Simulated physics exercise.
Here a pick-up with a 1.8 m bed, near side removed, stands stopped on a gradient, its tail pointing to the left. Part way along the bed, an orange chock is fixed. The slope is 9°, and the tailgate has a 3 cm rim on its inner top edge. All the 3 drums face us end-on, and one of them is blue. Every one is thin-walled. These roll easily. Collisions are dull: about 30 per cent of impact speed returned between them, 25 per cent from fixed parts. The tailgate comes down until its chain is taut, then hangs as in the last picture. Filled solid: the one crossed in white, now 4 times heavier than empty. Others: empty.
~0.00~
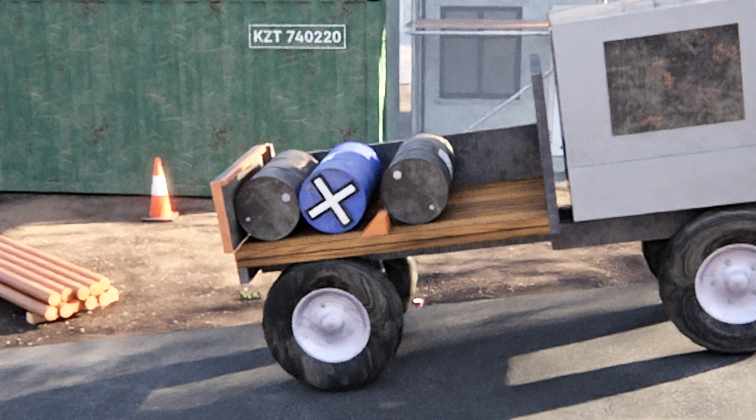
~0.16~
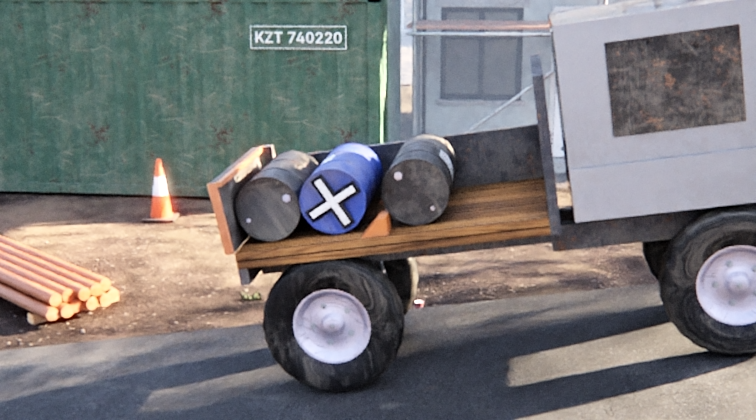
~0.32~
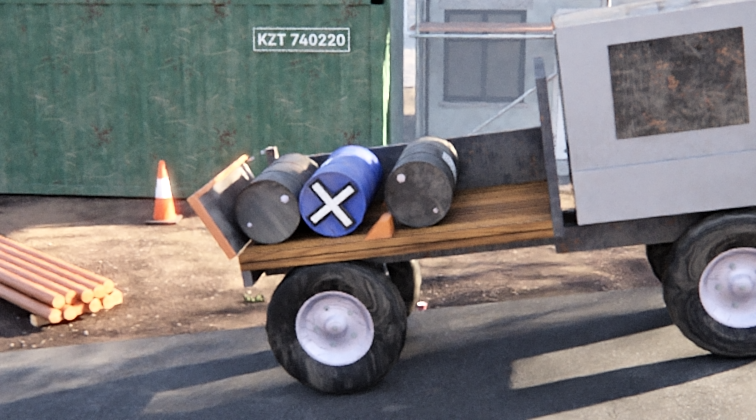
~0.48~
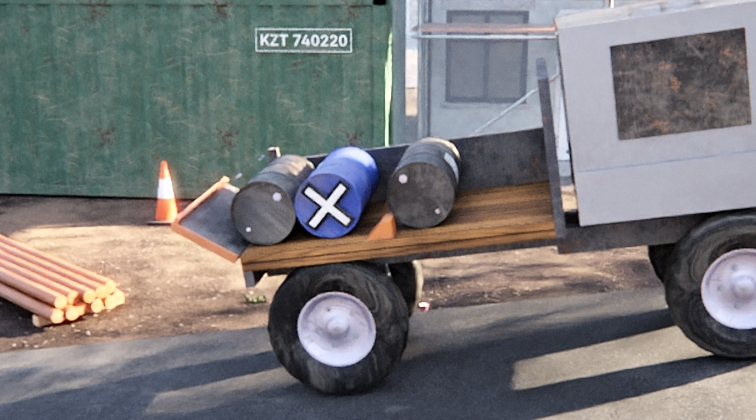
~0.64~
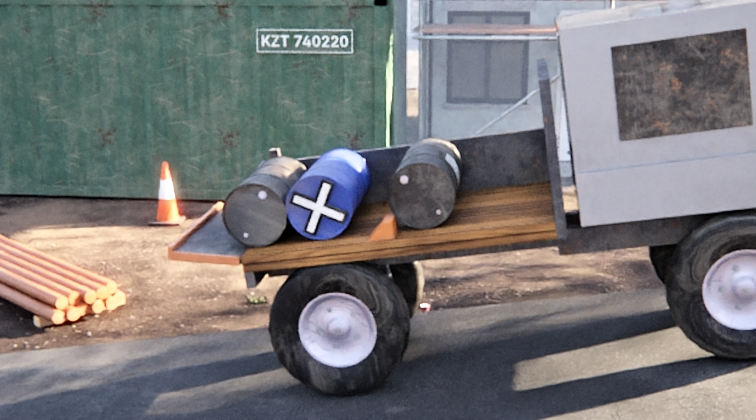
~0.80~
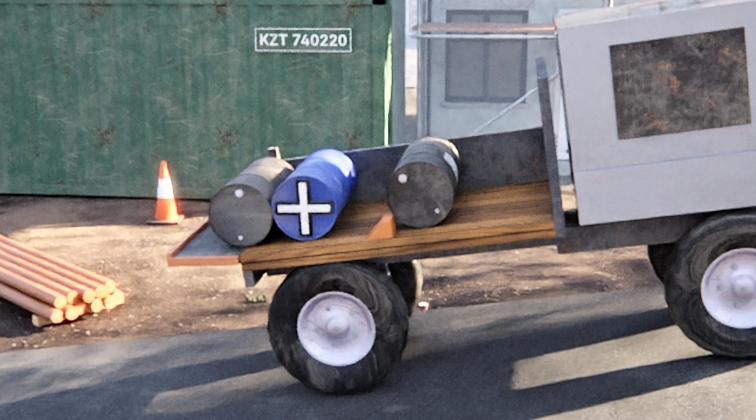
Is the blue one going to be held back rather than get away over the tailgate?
No, that one makes it out, I'd say.
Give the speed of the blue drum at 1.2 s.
The speed is close to 0.8 m/s.
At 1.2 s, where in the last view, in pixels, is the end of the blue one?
Around pixel (259, 214).
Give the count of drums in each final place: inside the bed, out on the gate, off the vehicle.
Final counts, in the order asked: 1, 0, 2.
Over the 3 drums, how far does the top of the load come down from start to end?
Some 0 centimetres.
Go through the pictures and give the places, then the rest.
Blue at (332, 202); gate 81° above level, tip at (216, 185); white cross at (332, 202), in the first frame.
Blue at (332, 203); gate 78° above level, tip at (213, 186), in the second frame.
Blue at (332, 205); gate 57° above level, tip at (193, 199), in the third frame.
Blue at (327, 207); gate 27° above level, tip at (175, 227), in the fourth frame.
Blue at (318, 209); gate 3° above level, tip at (172, 255), in the fifth frame.
Blue at (304, 209); gate 4° below level, tip at (171, 262), in the sixth frame.
After 1.2 s, blue is on the bed, 15 cm short of the hinge, rolling left; 0 out so far.
After 1.7 s, blue is on the gate, 25 cm past the hinge, rolling left; 1 out so far.
After 2.2 s, blue is dropping off the gate; 2 out so far.
At rest (4.0 s), blue is off the vehicle; 2 out so far.
